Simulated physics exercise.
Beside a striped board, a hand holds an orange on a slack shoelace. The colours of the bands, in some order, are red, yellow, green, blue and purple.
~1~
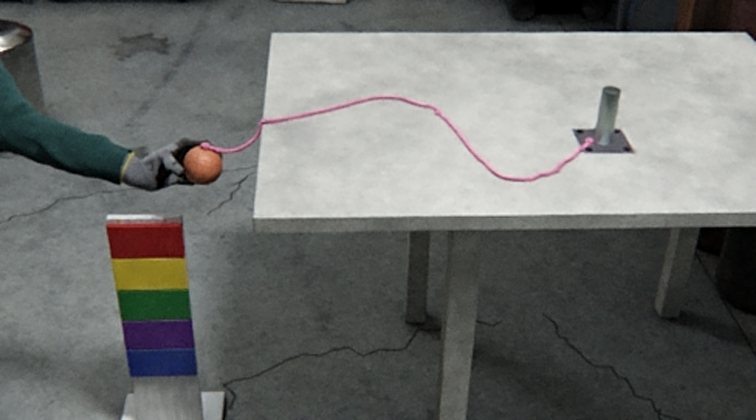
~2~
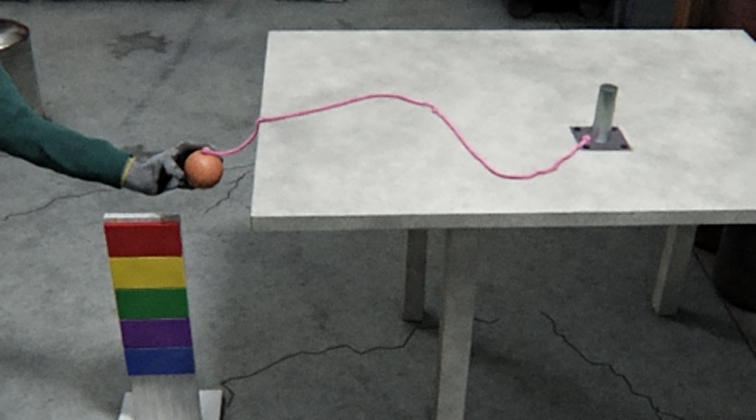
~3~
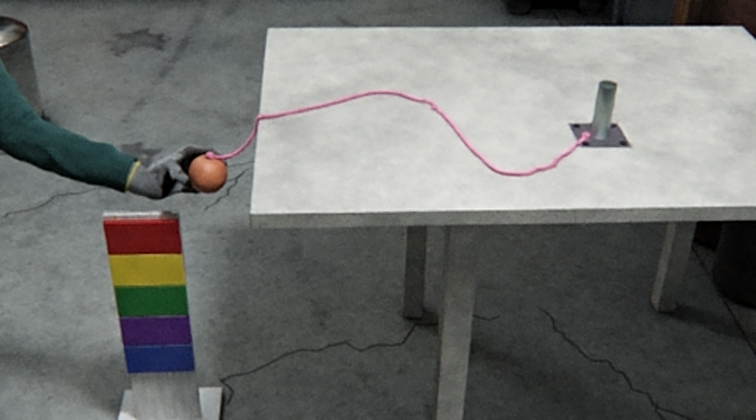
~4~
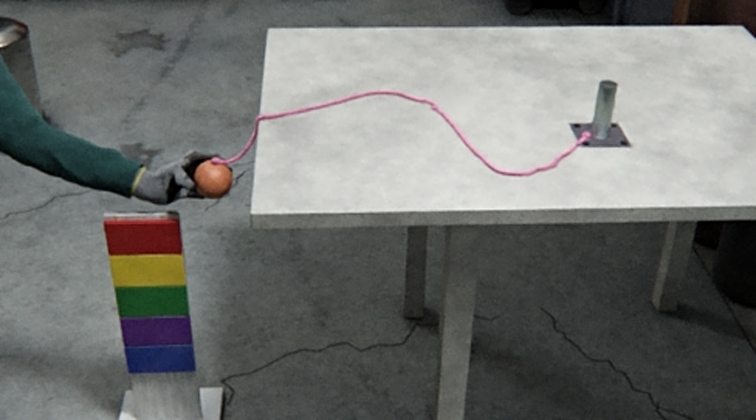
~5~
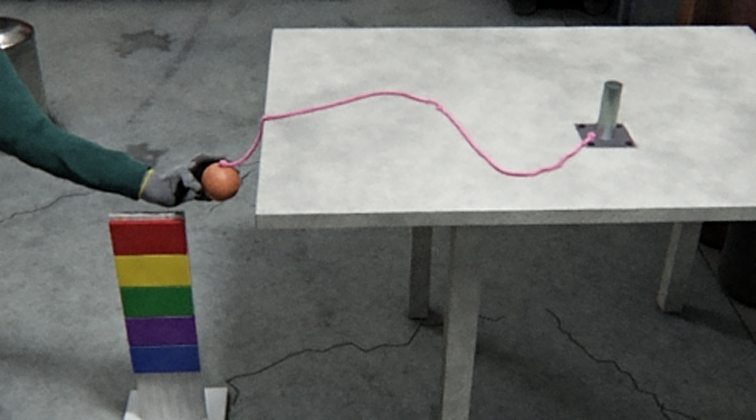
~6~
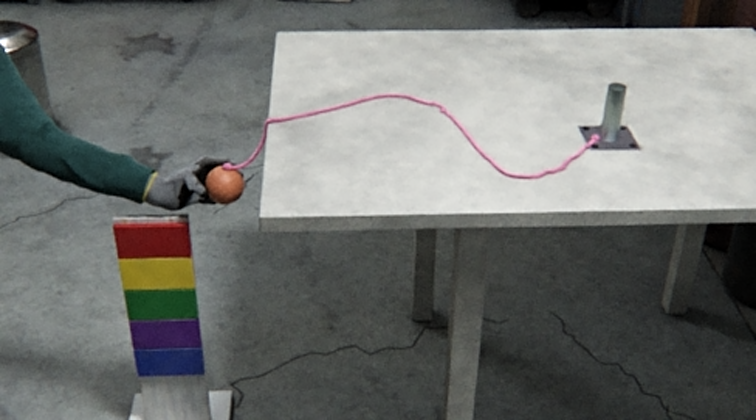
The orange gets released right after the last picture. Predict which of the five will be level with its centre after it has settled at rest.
I predict purple.
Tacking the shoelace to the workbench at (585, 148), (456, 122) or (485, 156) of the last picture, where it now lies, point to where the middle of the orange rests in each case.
Roughly (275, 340), (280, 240) and (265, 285), in that order.
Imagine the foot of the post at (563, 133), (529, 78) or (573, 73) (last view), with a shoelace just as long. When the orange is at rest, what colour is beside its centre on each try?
First try: Blue; second try: Blue; third try: Purple.
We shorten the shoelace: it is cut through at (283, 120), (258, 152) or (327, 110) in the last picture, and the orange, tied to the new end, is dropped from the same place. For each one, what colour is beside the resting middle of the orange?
In order of the tries: Yellow; then green; then red.
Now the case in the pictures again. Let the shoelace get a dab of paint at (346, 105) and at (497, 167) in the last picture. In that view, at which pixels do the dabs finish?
First point (270, 213), second point (440, 138).
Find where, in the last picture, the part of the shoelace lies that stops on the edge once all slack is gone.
The point at (417, 100).
A little later, orange near (318, 339); level with green.
Next, orange near (252, 342); level with purple.
When it is over, orange near (280, 352); level with purple. The purple one.
